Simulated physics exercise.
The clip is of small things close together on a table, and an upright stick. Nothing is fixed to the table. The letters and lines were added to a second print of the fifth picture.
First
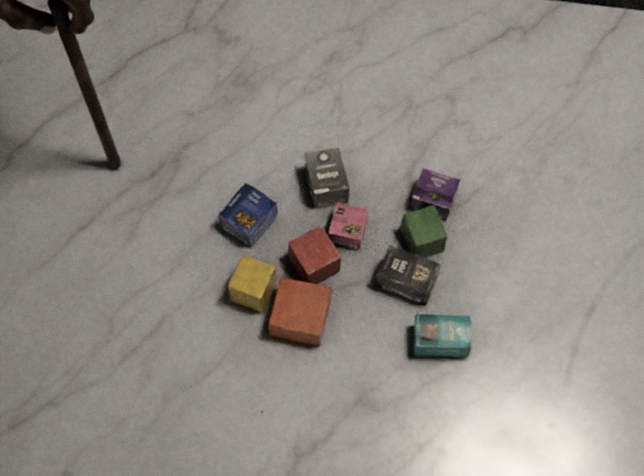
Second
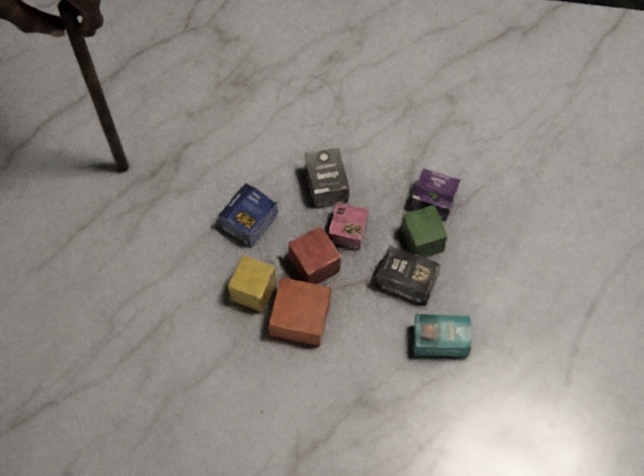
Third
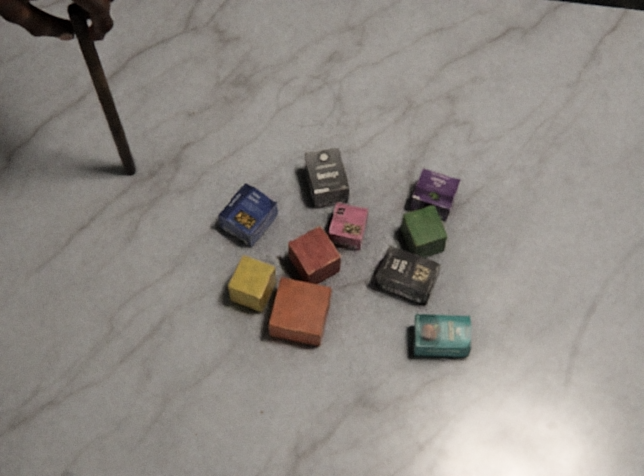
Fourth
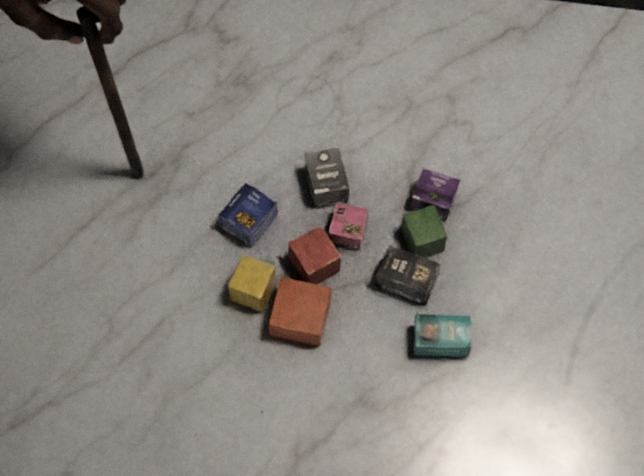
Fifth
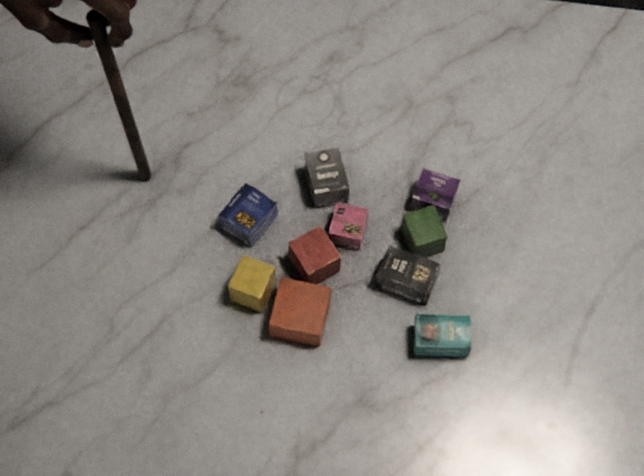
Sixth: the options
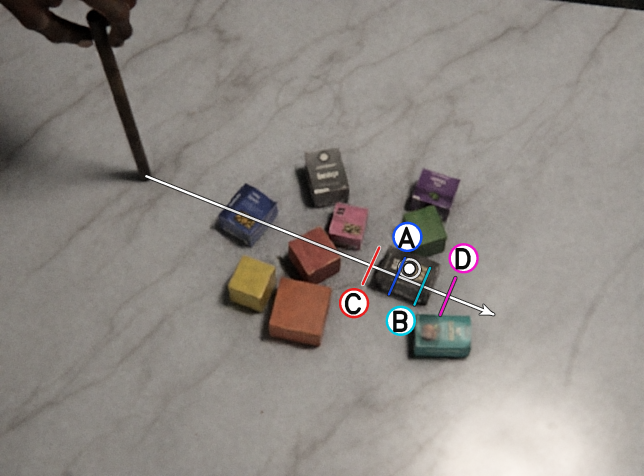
A hand at the upper left grips a dark upright stick on a grey-veined pale tabletop, seen from above at an angle. Small boxes and blocks cluster centrally: blue, grey and purple behind, pink, red and green between, with yellow and orange at front left, black and turquoise at right. The hand moves the stick slightly rightward and a little nearer, while the objects and camera stay still.
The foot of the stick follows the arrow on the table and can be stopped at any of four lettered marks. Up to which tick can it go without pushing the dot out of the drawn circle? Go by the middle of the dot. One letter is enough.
At C, and not beyond.
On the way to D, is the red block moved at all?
Yes.
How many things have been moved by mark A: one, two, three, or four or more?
Four or more.
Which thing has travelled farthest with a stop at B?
The blue packet.
On the marked copy, A at (397, 276); B at (423, 287); C at (371, 266); D at (447, 297); the arrow from (146, 176) to (493, 315); the white dot at (409, 269).
Taking C. A third of the way, foot of the stick (226, 208).
Two thirds of the way, foot of the stick (305, 240); blue packet (323, 253); red block (350, 282).
When it is over, foot of the stick (371, 266); blue packet (356, 282); red block (361, 325); the dot is still in its ring.
As for the rest, A shifts the dotted thing to (430, 285); B shifts the dotted thing to (455, 297); D shifts the dotted thing to (481, 308).
